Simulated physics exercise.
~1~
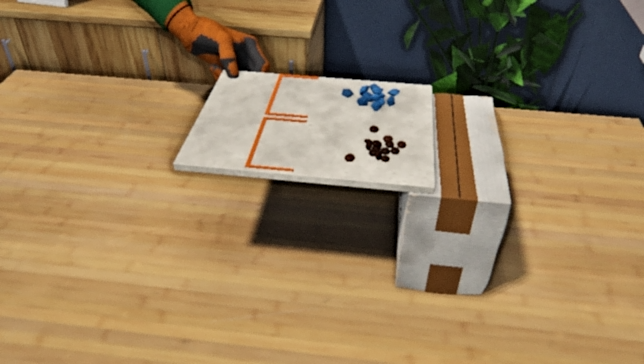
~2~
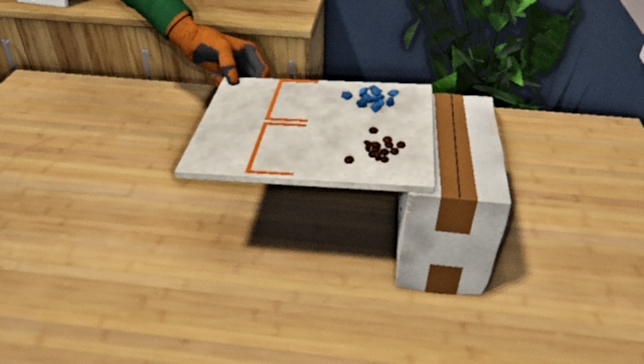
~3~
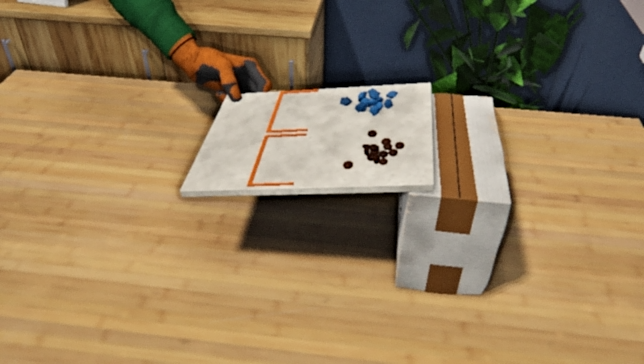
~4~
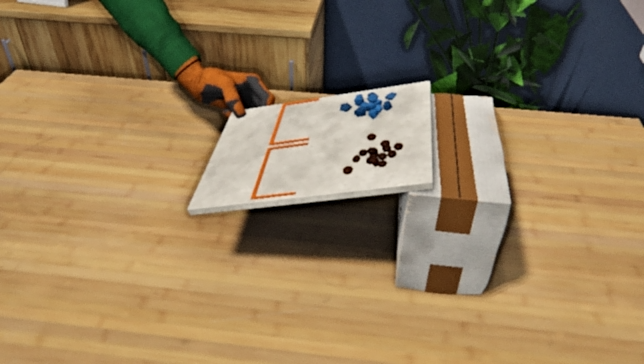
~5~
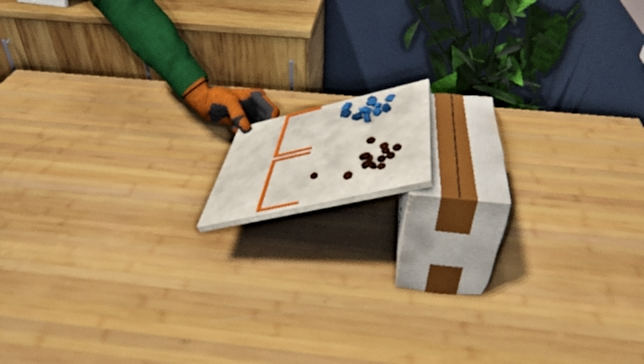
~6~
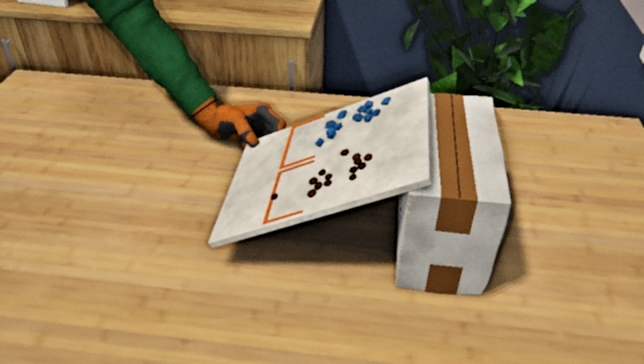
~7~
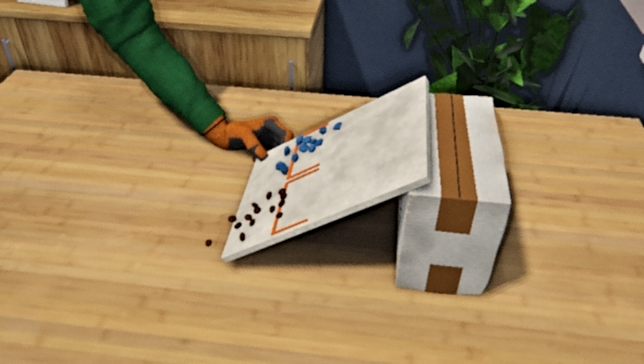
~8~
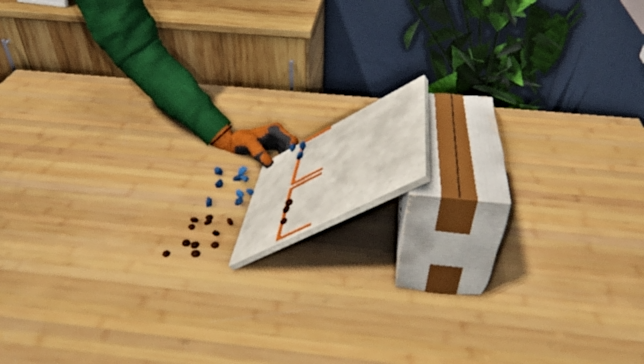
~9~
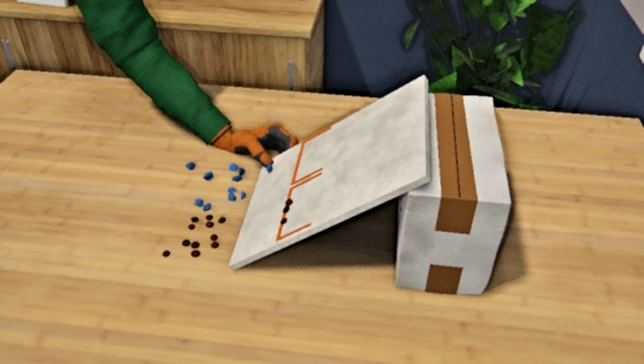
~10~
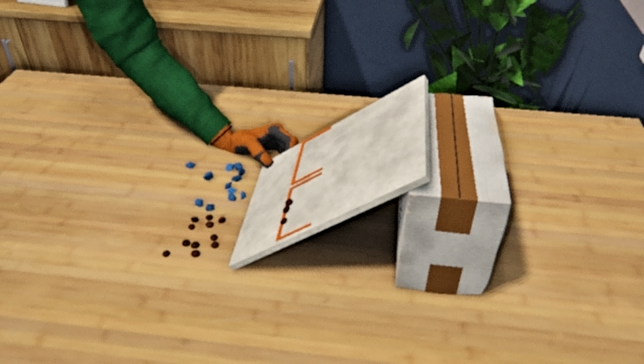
In the video, a gloved hand lowers the left end of a pale board propped on a box, and the dark pieces, then the blue ones, slide down past orange strips onto the wooden counter, leaving a few dark pieces held on the board.
